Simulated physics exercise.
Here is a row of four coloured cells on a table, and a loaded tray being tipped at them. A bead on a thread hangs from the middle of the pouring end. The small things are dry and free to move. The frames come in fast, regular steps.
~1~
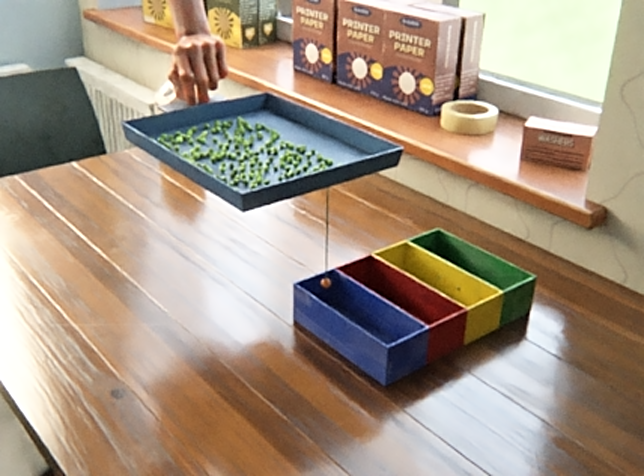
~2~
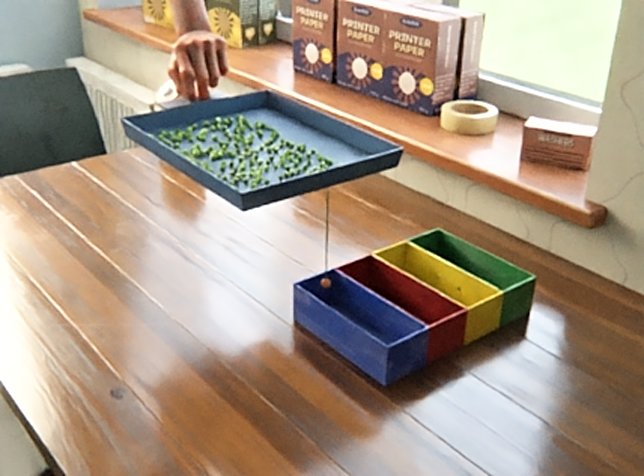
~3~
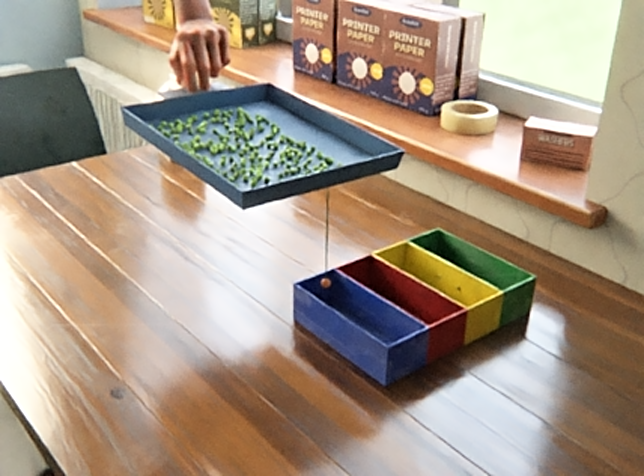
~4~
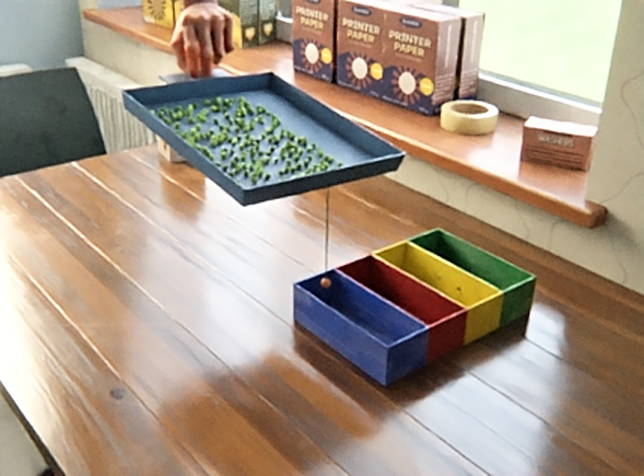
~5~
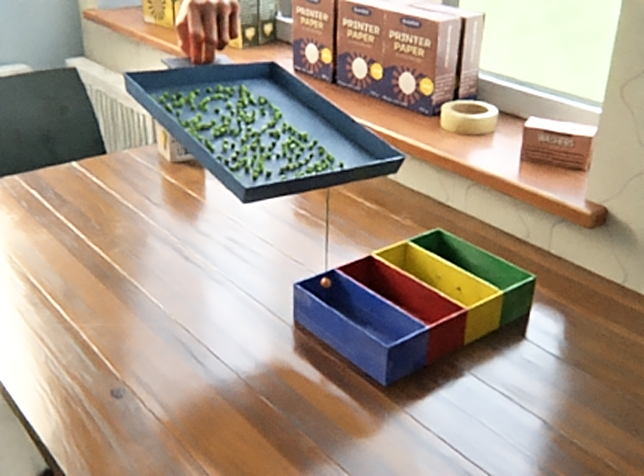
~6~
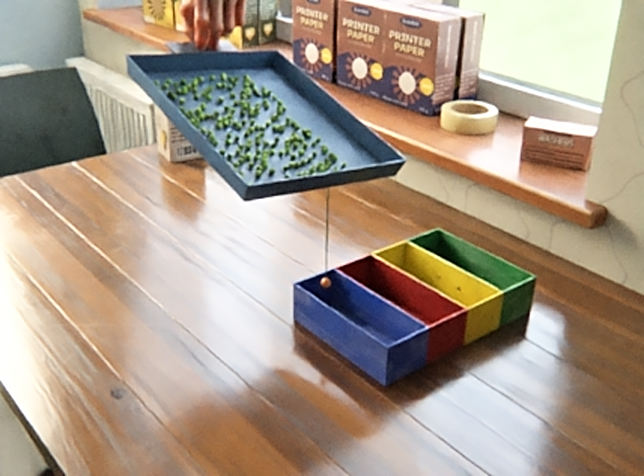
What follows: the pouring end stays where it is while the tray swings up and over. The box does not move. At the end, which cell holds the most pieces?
Most goes to the red cell.
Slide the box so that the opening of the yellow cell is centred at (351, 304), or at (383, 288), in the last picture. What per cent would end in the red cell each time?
About 0 and 10 per cent.
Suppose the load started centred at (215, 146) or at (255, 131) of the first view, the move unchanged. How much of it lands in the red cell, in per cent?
About 70 and 80 per cent.
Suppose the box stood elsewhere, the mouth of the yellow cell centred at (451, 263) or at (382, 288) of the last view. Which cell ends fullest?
In turn: Red; yellow.
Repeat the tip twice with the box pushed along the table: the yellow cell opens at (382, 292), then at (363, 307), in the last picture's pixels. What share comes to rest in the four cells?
In turn 100 and 90 in a hundred.
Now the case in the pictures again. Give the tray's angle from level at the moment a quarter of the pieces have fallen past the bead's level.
Around 110° of tilt.
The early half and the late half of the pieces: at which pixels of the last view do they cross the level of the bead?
First near (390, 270), later near (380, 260).
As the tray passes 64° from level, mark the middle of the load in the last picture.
At about (358, 177).
Shortly afterwards, tray tipped steeply; all but a few on the tray; only a few in the yellow cell; only a few in the red cell; only a few falling or outside the box.
Next, tray tipped past a quarter turn; near two thirds on the tray; a little in the red cell; a little in the yellow cell; near a quarter falling or outside the box.
Some moments later, tray tipped past a quarter turn; the bulk in the red cell; a little in the blue cell; a little in the yellow cell; only a few falling or outside the box.
In the end, tray tipped past a quarter turn; the bulk in the red cell; a little in the blue cell; a little in the yellow cell; none at all in the green cell; only a few outside the box.
